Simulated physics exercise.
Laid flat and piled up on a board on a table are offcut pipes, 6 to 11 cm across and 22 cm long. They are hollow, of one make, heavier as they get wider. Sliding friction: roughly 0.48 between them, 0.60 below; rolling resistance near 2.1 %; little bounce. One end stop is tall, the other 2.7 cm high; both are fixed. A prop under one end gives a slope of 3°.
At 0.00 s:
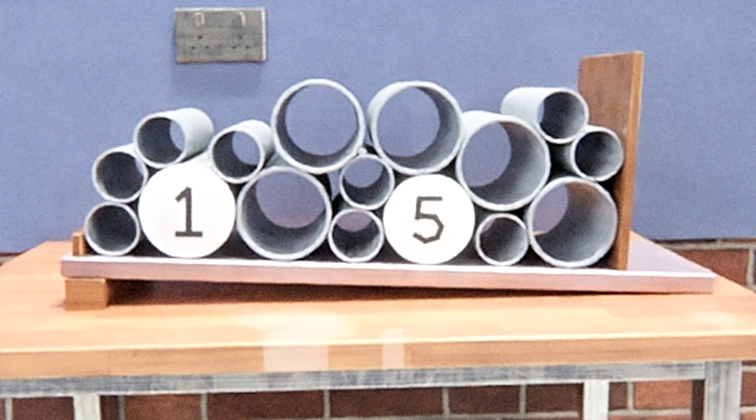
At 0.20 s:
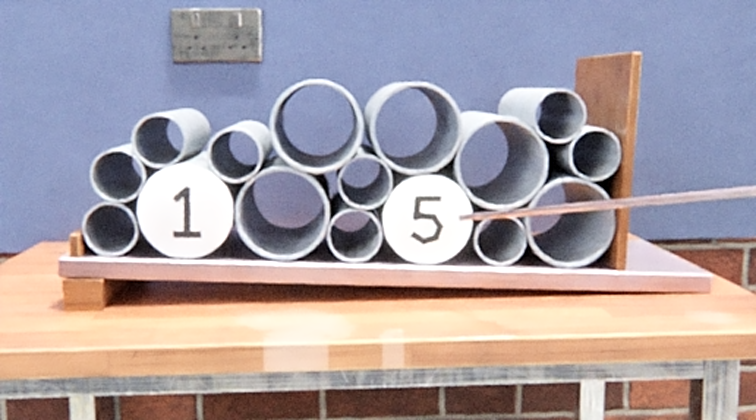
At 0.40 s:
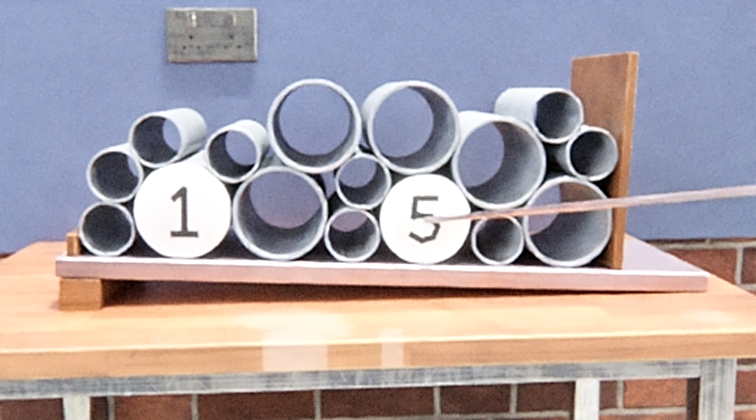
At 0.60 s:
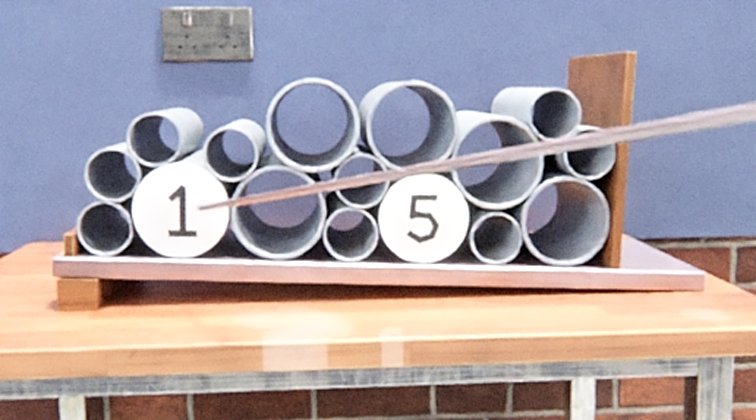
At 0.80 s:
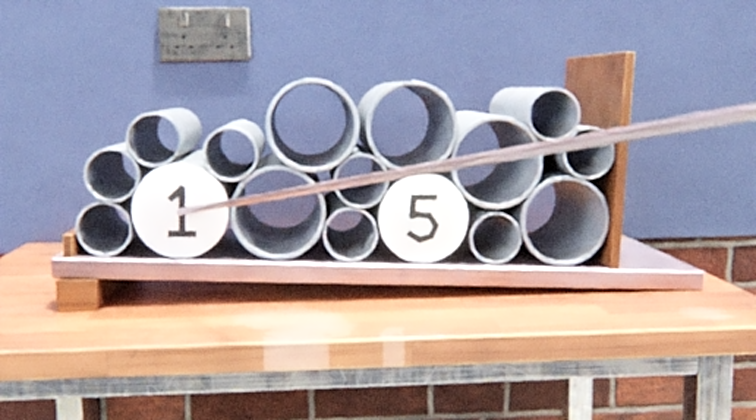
The clip opens on hollow grey pipes of various sizes piled on a slightly sloping board on a table, two of them bearing numbered white faces. A thin pointer enters from the right and indicates the numbered pipe nearer the middle, then points to the one further left, while the pile stays still.
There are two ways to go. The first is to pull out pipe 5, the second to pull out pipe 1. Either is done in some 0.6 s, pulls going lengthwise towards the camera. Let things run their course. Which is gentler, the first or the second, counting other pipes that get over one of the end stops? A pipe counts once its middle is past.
The first is the gentler one.
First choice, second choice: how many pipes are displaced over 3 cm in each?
With the first 0, with the second 3.
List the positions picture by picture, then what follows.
In the first frame, 16 pipes, 7 on the base, highest (318, 127); no. 5 (429, 220), no. 1 (187, 212); left lip (2.7 cm) (76, 234); right tall panel (26 cm) (633, 142); left end propped up.
In the second frame, nothing has moved, the pointer shows the first choice, no. 5 at (428, 220).
In the third frame, nothing has moved, the pointer shows the first choice, no. 5 at (425, 219); bottom ones (107, 229) (183, 212) (280, 214) (352, 236) (425, 219) (498, 240) (568, 223).
In the fourth frame, nothing has moved, the pointer shows the second choice, no. 1 at (181, 211).
In the fifth frame, nothing has moved, the pointer shows the second choice, no. 1 at (180, 211).
First choice, 0.79 s in, 0 now displaced over 3 cm; not one over the end stops.
First choice, at rest by 1.0 s, 0 moved over 3 cm; not one over the end stops; top of the pile 26 cm high, from 26 cm.
Second choice, 0.98 s in, 3 now displaced over 3 cm; 1 over the left lip; the one last seen at (112, 175) 5 cm left and 1.2 cm down.
Second choice, at rest by 1.6 s, 3 moved over 3 cm; 1 over the left lip; the one last seen at (112, 175) fallen off to the left; top of the pile 26 cm high, from 26 cm.
